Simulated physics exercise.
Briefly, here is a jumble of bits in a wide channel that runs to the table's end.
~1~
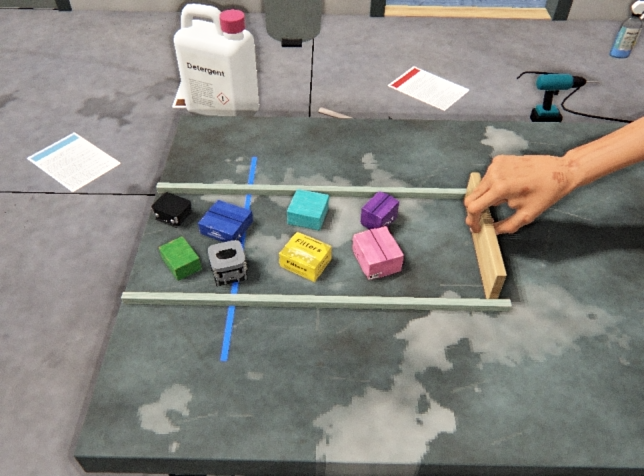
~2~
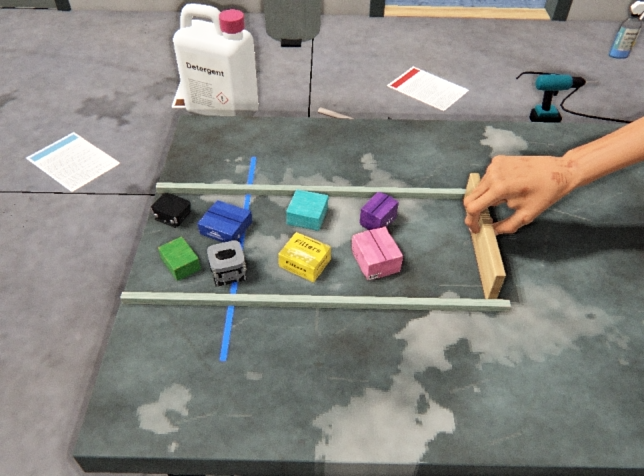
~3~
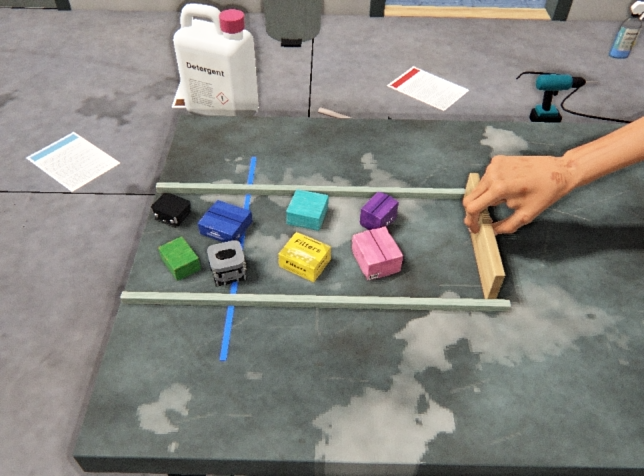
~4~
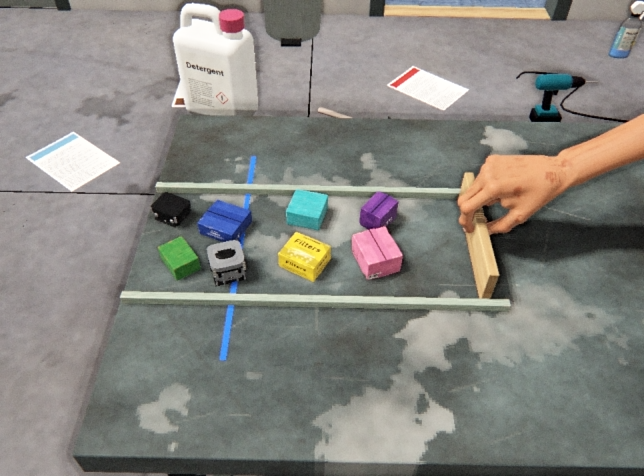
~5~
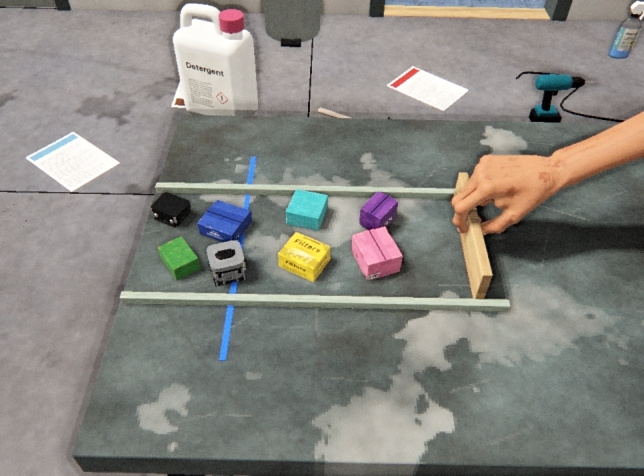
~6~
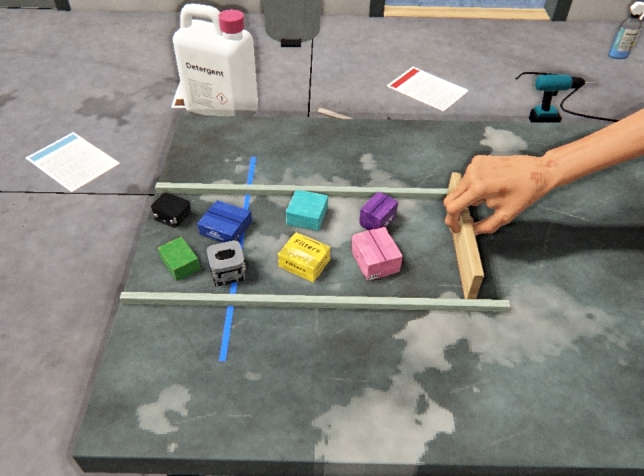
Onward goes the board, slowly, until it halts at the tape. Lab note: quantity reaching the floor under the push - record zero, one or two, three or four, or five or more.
Recorded: One or two.
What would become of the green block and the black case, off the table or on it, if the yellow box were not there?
Looking at the two, the green block stays up top and the black case ends up below.
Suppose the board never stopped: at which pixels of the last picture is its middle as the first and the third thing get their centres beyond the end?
Its centre point is roughly (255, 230) and later (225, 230).
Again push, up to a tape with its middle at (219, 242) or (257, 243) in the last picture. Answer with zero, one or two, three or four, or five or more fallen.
Three to four; none.
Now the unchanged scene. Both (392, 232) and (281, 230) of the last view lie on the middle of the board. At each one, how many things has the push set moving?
That gives 2 for the first and 8 for the second.
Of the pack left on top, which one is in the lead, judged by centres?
Nearest at the end: The grey case.
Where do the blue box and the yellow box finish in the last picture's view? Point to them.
The blue box settles near (163, 231); as for the yellow box, near (178, 263).
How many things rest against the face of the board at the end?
The count in contact is 2.
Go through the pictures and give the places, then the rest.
The first picture shows black case (173, 211); green block (180, 258); blue box (226, 222); board (483, 234); tape (242, 243).
The second picture shows green block (180, 259); board (482, 234).
The third picture shows blue box (226, 223); yellow box (305, 257).
The fourth picture shows black case (172, 210); purple box (379, 213).
The fifth picture shows green block (179, 258); grey case (227, 263).
The sixth picture shows black case (172, 211); green block (179, 259); blue box (225, 223); board (463, 234); tape (241, 243).
Early on, none off yet; black case at rest near (172, 211); green block at rest near (179, 259); blue box at rest near (225, 223).
A while later, none off yet; black case at rest near (172, 211); green block moving near (173, 259); blue box moving near (222, 223).
Finally, the number that fall off is one or two; lost, green block and black case.
